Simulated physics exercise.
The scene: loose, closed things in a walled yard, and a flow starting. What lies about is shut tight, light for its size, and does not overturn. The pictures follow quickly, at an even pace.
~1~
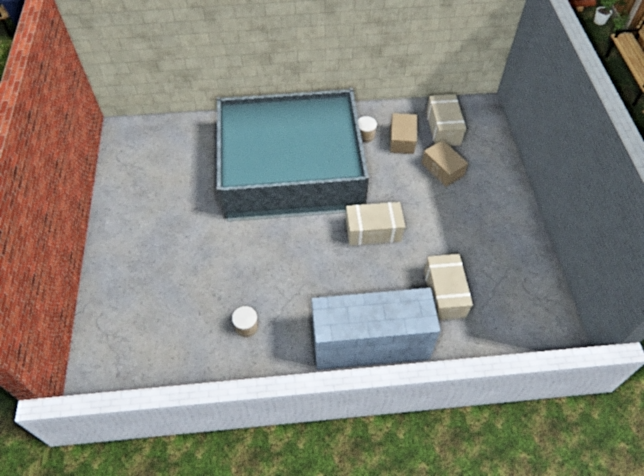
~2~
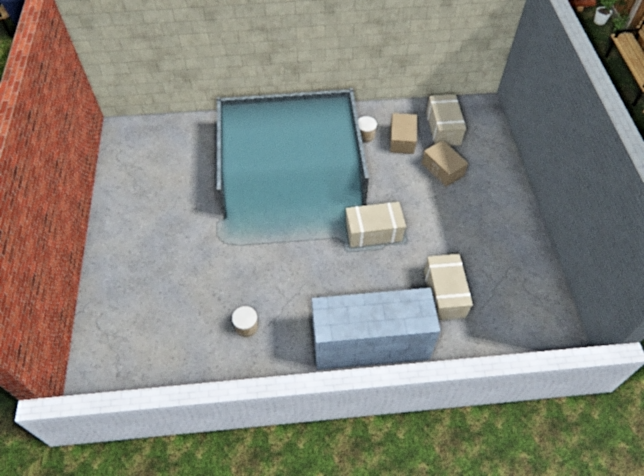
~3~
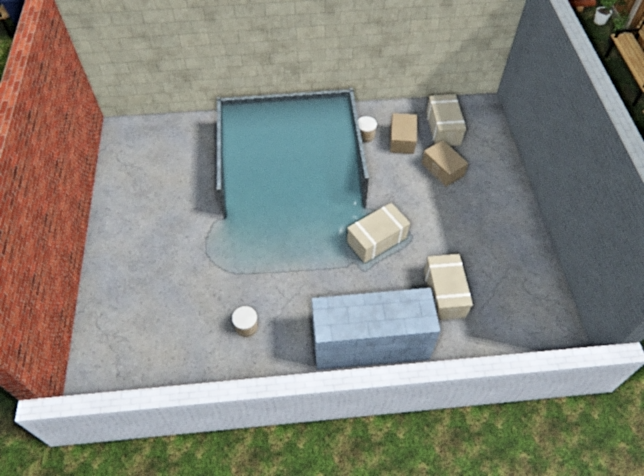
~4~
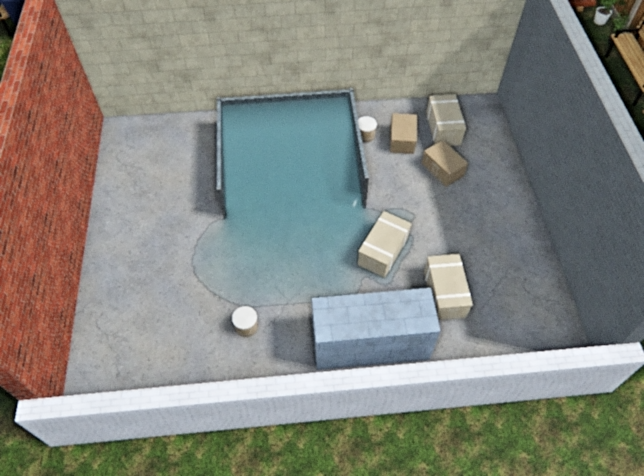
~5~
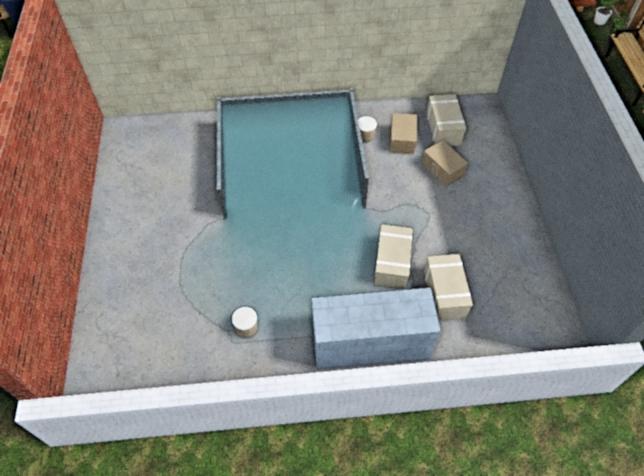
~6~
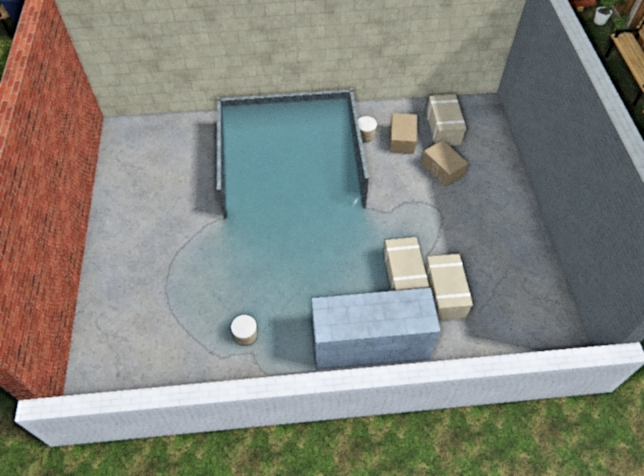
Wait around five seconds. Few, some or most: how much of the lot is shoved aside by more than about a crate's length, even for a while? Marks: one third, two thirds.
Share: From one to two thirds.
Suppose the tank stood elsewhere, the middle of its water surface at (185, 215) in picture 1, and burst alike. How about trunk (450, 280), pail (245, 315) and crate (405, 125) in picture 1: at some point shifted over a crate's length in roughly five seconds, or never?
In turn: Never so far, swept aside, no.
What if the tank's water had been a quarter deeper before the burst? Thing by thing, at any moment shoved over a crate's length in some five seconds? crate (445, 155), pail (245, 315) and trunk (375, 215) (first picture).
In that order: Short of that, pushed that far, pushed that far.
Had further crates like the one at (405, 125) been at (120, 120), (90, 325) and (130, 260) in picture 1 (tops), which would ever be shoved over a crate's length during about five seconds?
As listed: No, shifted that much, that far or more.
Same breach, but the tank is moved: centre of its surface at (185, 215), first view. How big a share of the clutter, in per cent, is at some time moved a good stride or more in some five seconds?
Some 30 per cent.
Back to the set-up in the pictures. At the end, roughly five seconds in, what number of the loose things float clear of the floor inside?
2 of them.
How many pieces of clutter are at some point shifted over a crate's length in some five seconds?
That makes 3.
A moment on, 2 of 7 are well off their spots; 0 afloat.
Next, 3 of 7 are well off their spots; 1 afloat.
Later, 3 of 7 are well off their spots; 2 afloat.
In the end, 3 of 7 are well off their spots, and 3 have been at some point; 2 afloat.
